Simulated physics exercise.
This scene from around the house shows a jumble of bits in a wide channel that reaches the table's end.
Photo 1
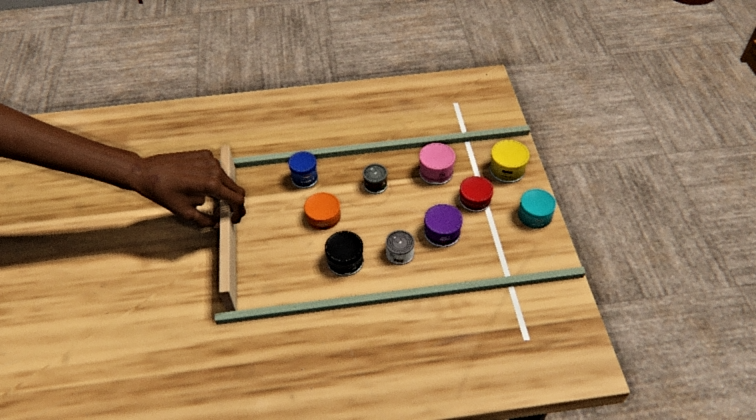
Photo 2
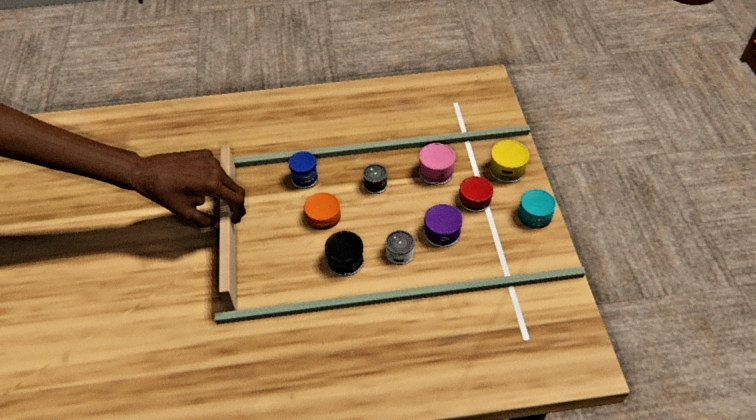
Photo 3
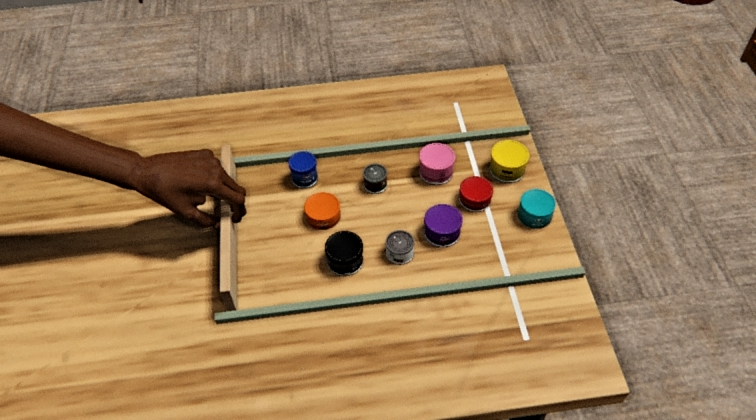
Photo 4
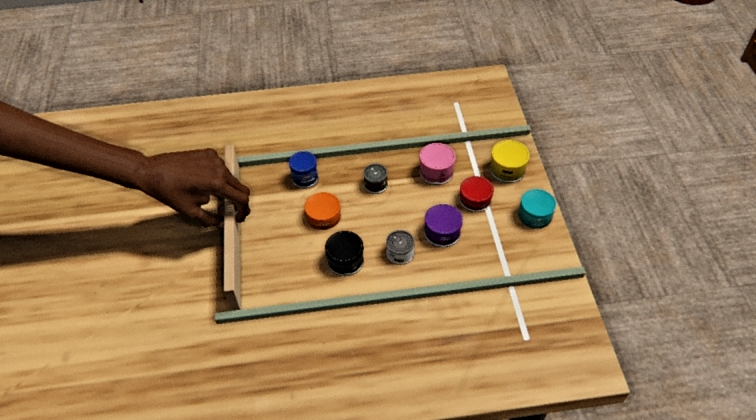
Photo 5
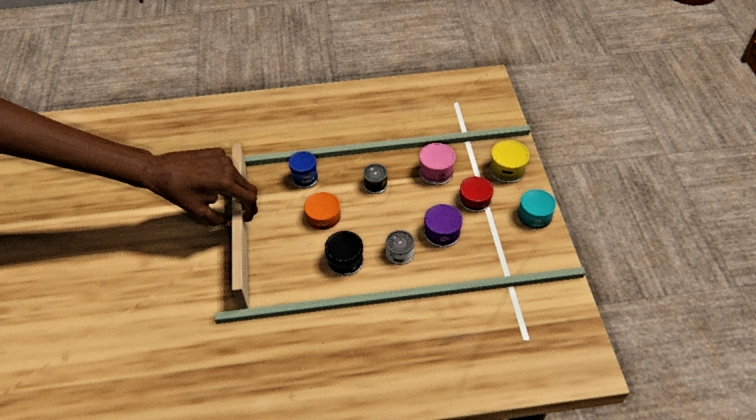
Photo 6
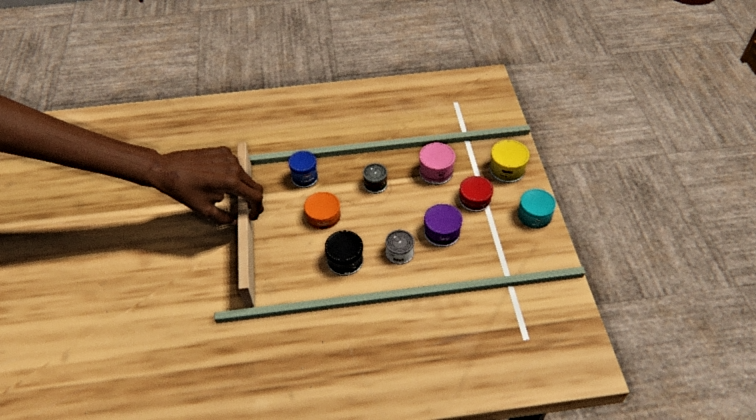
The clip opens on a hand holding an upright wooden board between two green strips on a table, with colourful round containers scattered to its right around a white line. After staying almost still, the hand slides the board slightly right, while the containers stay in place, untouched.
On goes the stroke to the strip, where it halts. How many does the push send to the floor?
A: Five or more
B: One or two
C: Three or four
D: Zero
B.
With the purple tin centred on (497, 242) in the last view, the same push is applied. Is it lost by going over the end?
It stays on.
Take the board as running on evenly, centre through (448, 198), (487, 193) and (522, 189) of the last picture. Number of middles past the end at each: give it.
Counts per position: 0 / 1 / 5.
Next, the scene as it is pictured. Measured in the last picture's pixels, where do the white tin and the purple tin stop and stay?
You'll find the first one at (549, 257) and the second at (510, 212).
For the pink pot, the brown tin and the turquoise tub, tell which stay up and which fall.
Final state: Pink pot still on, brown tin still on, turquoise tub still on.
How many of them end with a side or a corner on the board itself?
Counting them up gives 5.
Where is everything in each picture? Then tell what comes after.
In the first frame, turquoise tub (537, 209); yellow tin (509, 162); red tin (476, 194); board (228, 224); tape (486, 206).
In the second frame, yellow tin (509, 162); board (228, 224).
In the third frame, red tin (476, 194); pink pot (437, 164).
In the fourth frame, turquoise tub (537, 209); purple tin (443, 226).
In the fifth frame, yellow tin (509, 162); orange tub (323, 211).
In the sixth frame, turquoise tub (537, 209); yellow tin (509, 162); red tin (476, 194); board (245, 221); tape (486, 205).
Early on, none off yet; turquoise tub at rest near (537, 209); yellow tin at rest near (509, 162); red tin at rest near (476, 194).
Finally, the number that fall off is one or two; lost, yellow tin.
